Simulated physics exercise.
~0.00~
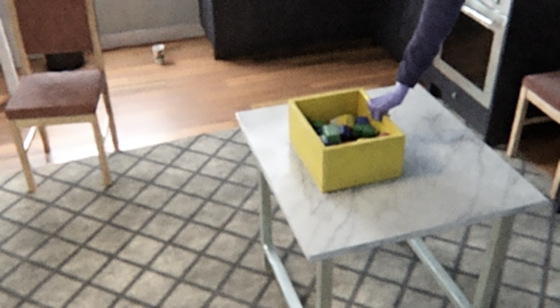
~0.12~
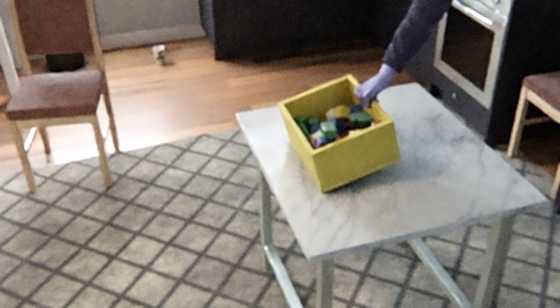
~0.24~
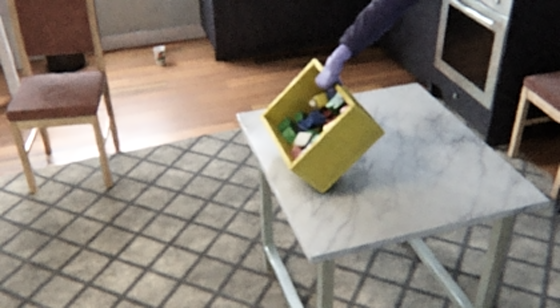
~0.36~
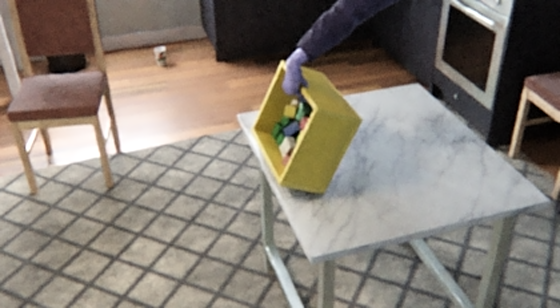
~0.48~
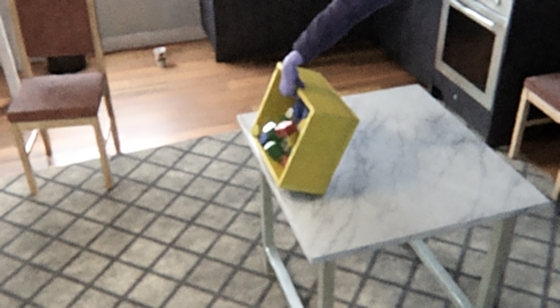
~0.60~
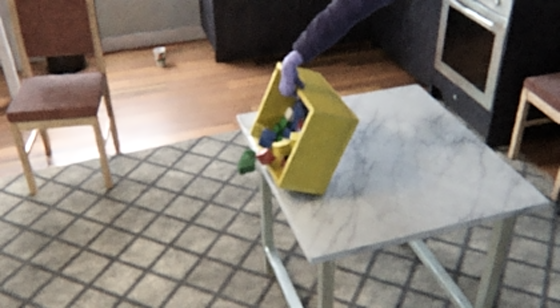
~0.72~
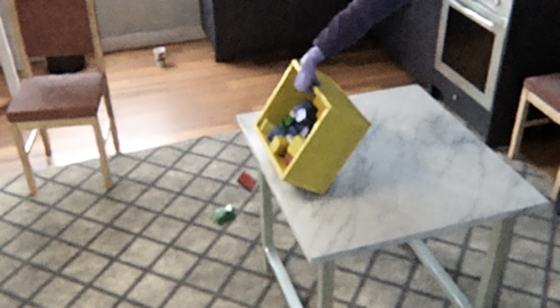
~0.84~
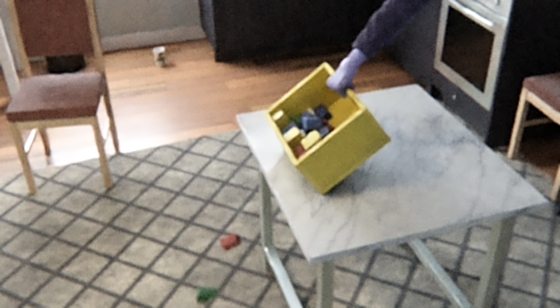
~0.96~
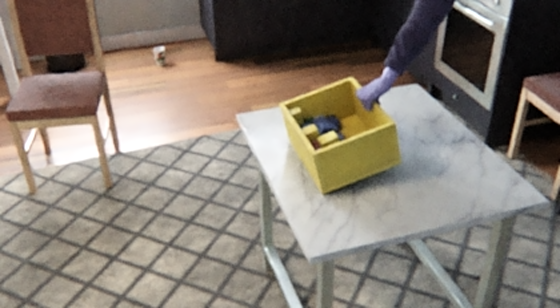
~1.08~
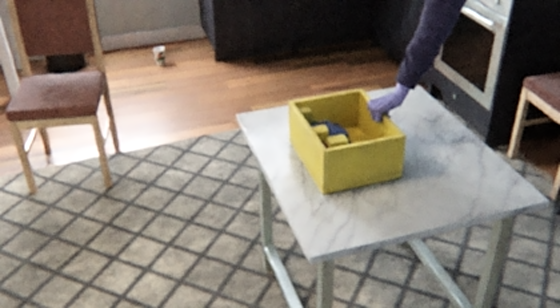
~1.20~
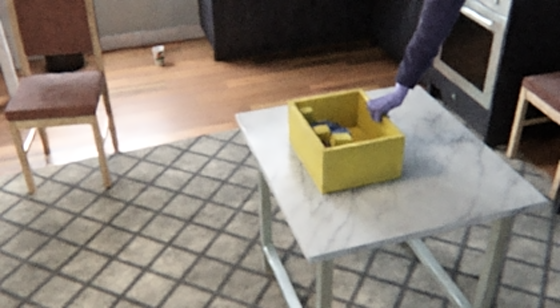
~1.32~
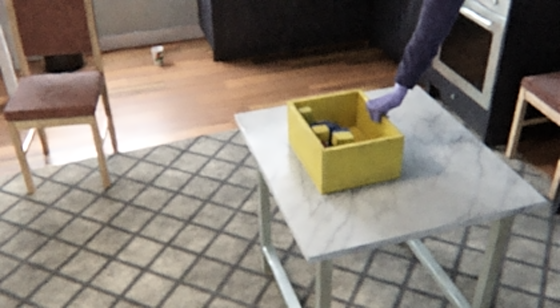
In a room with a patterned grey rug over a wooden floor, seen from above by a slightly swaying camera, a yellow tub of colourful toy bricks stands on a marble-topped table. Chairs stand at either side, and a purple-gloved hand in a dark sleeve holds the tub's rim. The hand tips the tub steeply to the left over the table's edge. A few bricks, green and red among them, spill out and drop toward the rug. The hand then lowers the tub flat again, and it rests on the table with bricks still inside.
